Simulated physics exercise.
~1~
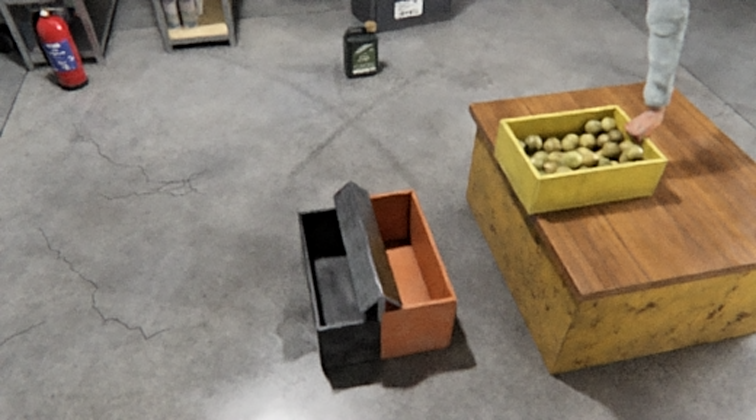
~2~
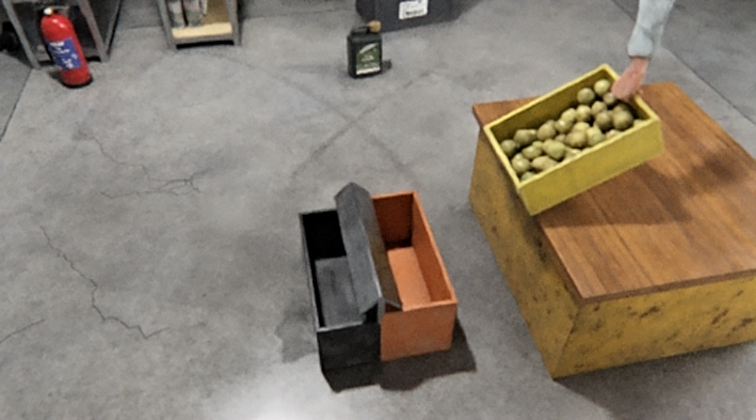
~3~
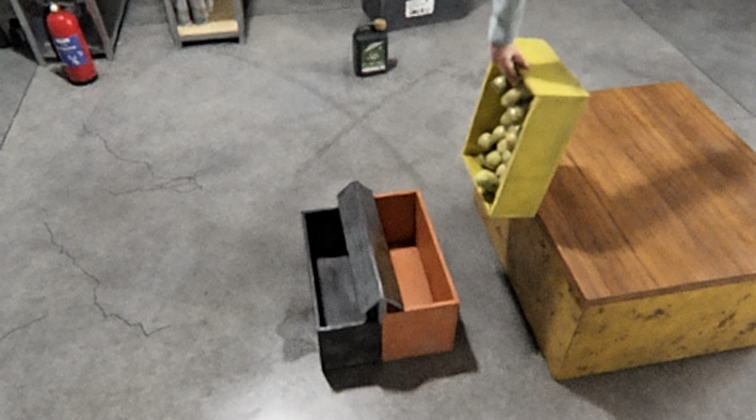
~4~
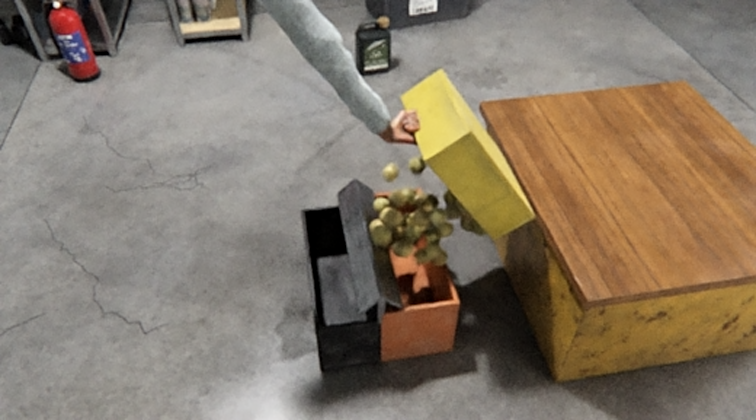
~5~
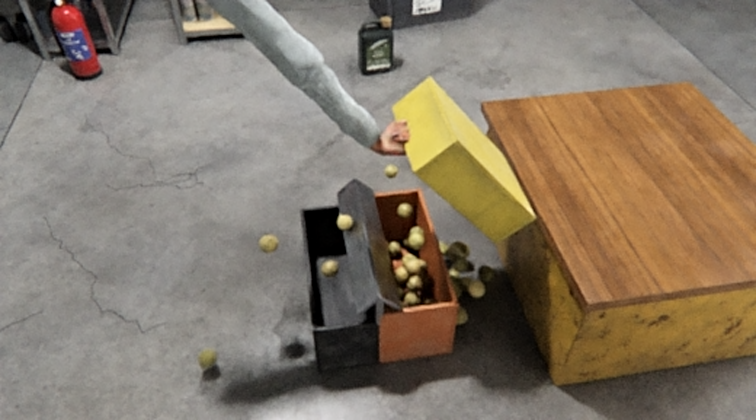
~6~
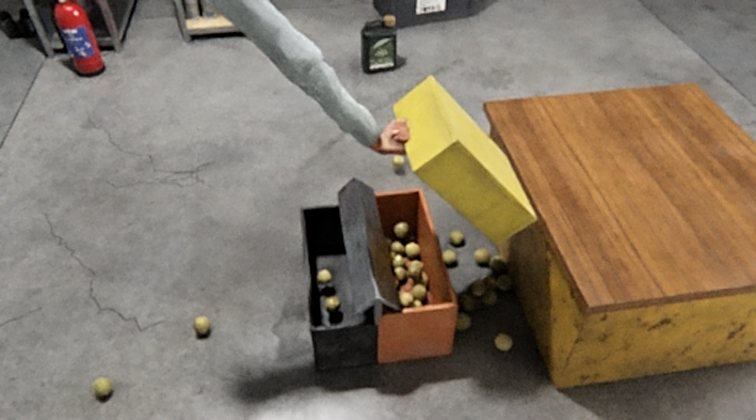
A hand tips a yellow box of apples, filling the orange box partly and scattering others.
